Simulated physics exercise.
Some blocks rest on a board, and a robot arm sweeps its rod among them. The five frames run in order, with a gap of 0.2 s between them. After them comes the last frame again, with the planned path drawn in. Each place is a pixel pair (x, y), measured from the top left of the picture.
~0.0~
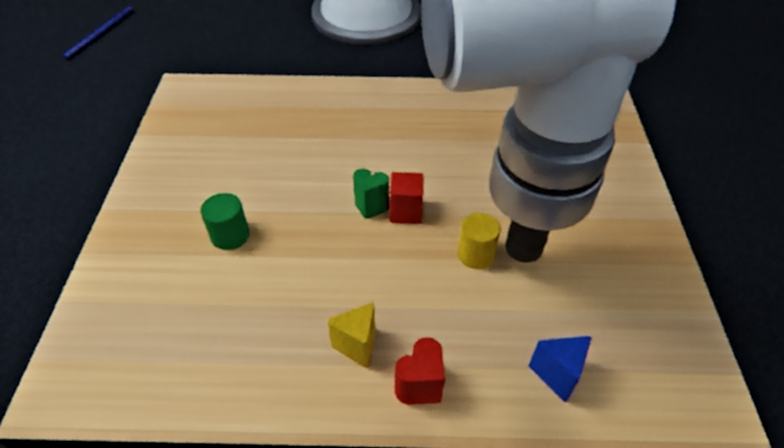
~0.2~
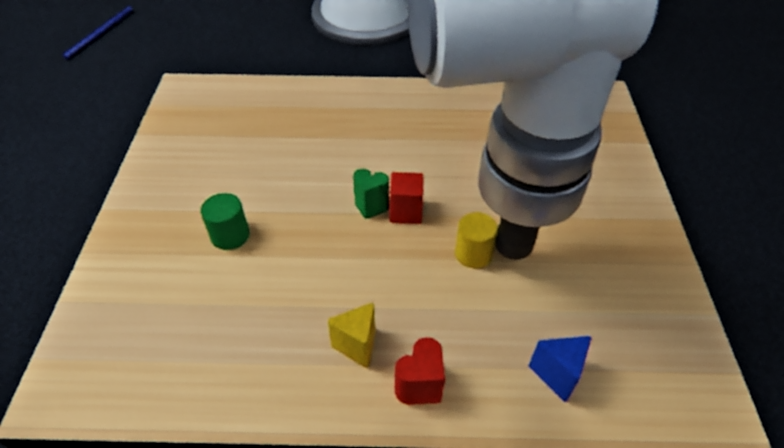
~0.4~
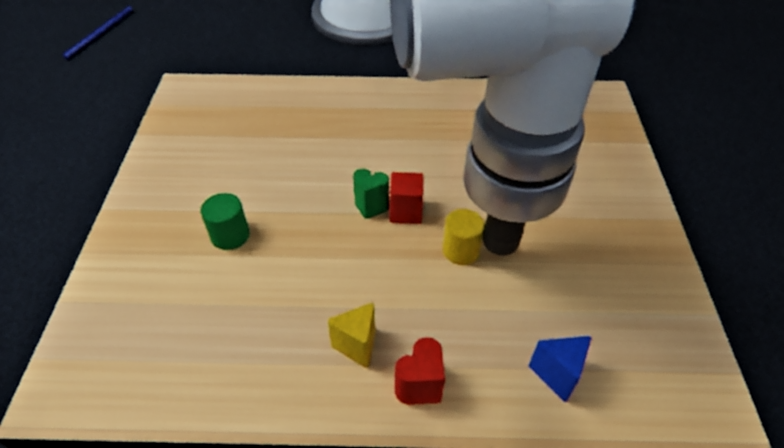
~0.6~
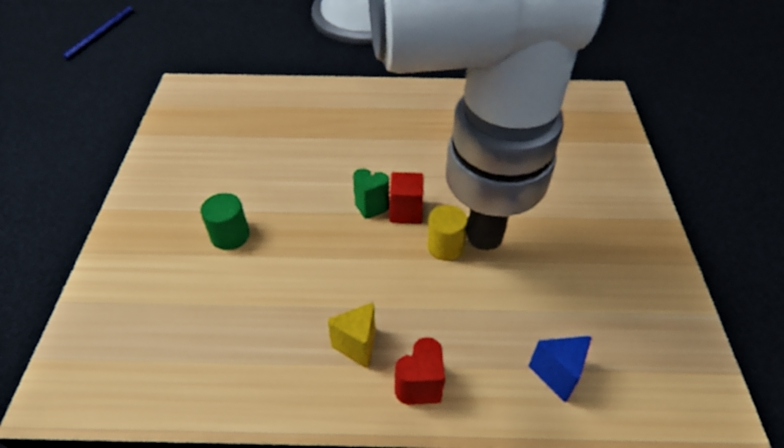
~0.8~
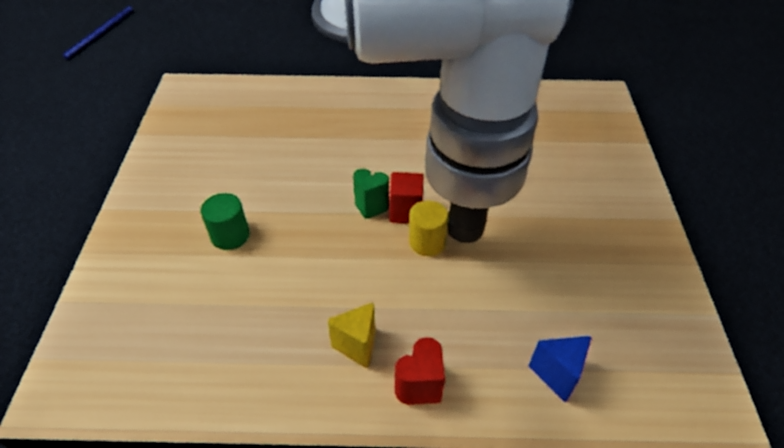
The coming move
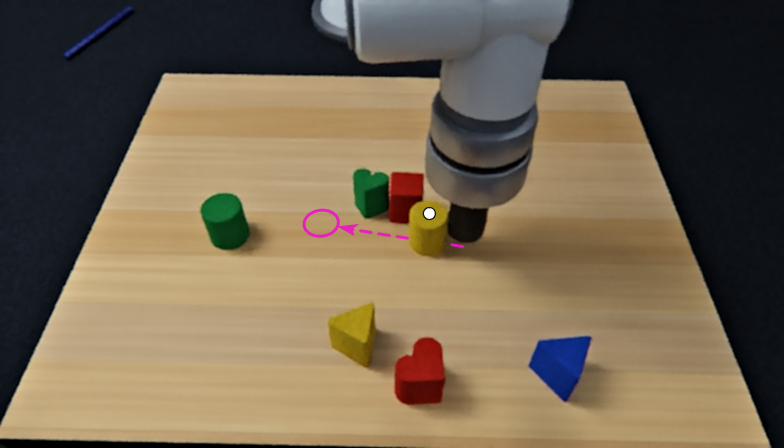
A robot arm's rod pushes the yellow cylinder left across the board, near the red block.
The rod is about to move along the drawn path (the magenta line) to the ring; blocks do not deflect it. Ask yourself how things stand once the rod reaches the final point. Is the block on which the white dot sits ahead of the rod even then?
I believe so.
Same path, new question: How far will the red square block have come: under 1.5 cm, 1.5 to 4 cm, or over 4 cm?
Ends under 1.5 cm away.
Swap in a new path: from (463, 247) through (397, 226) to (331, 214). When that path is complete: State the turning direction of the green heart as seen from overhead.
The turn is anti-clockwise.
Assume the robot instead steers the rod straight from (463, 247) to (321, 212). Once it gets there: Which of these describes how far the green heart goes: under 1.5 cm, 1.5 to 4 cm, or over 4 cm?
It falls in the 1.5 to 4 cm band.
The drawn path runs from (463, 247) to (321, 223); the dot is on the yellow disc.
On the path given first. One third of the way, rod at (415, 223); yellow disc at (378, 207).
Two thirds of the way, rod at (365, 215); yellow disc at (328, 201).
At the end, rod at (319, 206); green heart not moved; red square block not moved; yellow disc at (280, 198).
